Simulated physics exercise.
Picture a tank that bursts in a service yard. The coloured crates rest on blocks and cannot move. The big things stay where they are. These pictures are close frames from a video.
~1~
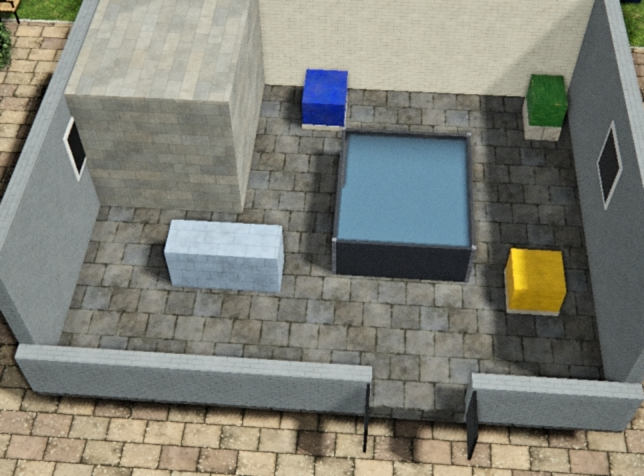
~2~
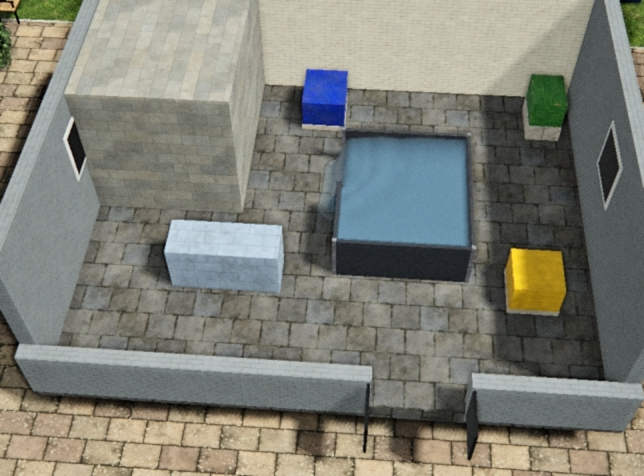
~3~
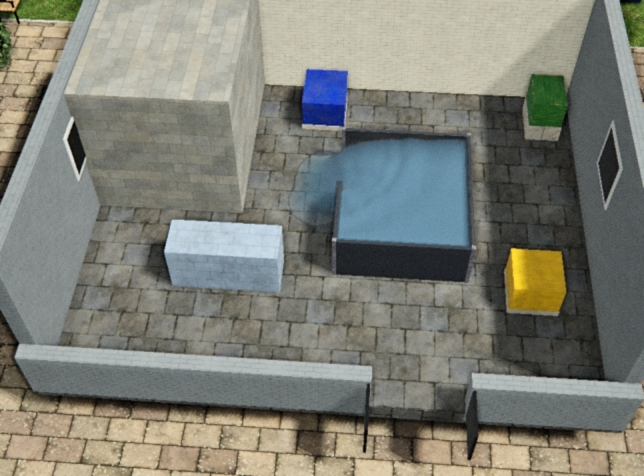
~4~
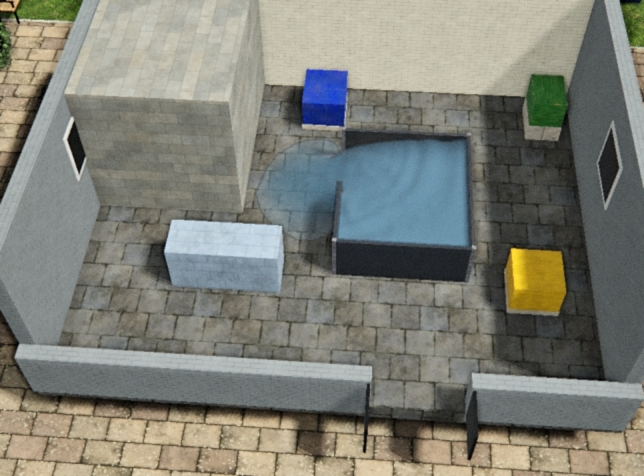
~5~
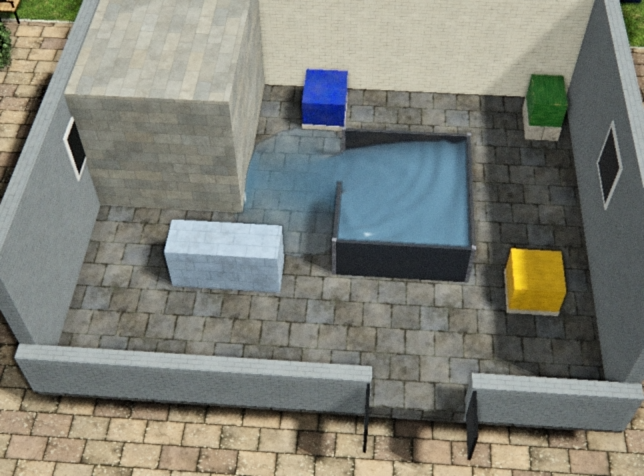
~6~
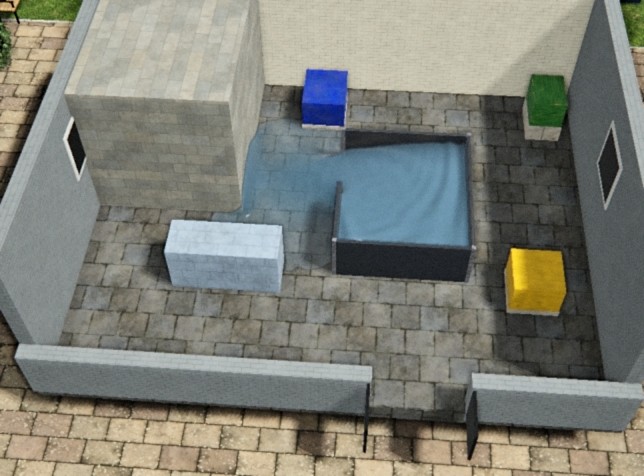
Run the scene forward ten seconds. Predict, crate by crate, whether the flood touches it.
Looks like the yellow crate is within reach of the water; looks like the green crate is out of reach of the water; looks like the blue crate is within reach of the water.
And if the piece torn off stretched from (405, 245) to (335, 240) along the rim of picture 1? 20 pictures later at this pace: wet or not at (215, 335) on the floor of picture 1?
Verdict: Wet.
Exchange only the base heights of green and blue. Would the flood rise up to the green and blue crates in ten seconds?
Green: Flooded, blue: Flooded.
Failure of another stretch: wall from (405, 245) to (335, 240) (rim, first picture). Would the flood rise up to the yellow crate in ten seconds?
Per crate - yellow crate: Untouched.
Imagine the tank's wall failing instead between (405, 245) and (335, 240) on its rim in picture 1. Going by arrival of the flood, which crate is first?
The crate marked yellow.
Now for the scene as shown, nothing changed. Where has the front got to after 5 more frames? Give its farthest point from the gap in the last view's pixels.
I reckon the front has reached (118, 258) by then.
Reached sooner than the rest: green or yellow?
My answer: The green crate.
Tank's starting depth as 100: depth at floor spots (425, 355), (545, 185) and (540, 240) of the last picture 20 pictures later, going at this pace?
0, 0 and 0 per cent, roughly.
A moment on, water covers 15 % of the floor; the yellow crate not reached, the green crate not reached, the blue crate water round its plinth.
Next, water covers 25 % of the floor; the yellow crate not reached, the green crate not reached, the blue crate water round its plinth.
Then, water covers 50 % of the floor; the yellow crate not reached, the green crate water round its plinth, the blue crate water round its plinth.
Later, water covers 75 % of the floor; the yellow crate water round its plinth, the green crate water round its plinth, the blue crate water round its plinth.
In the end, water covers 100 % of the floor; the yellow crate was topped, the green crate stayed above the water, the blue crate was topped.
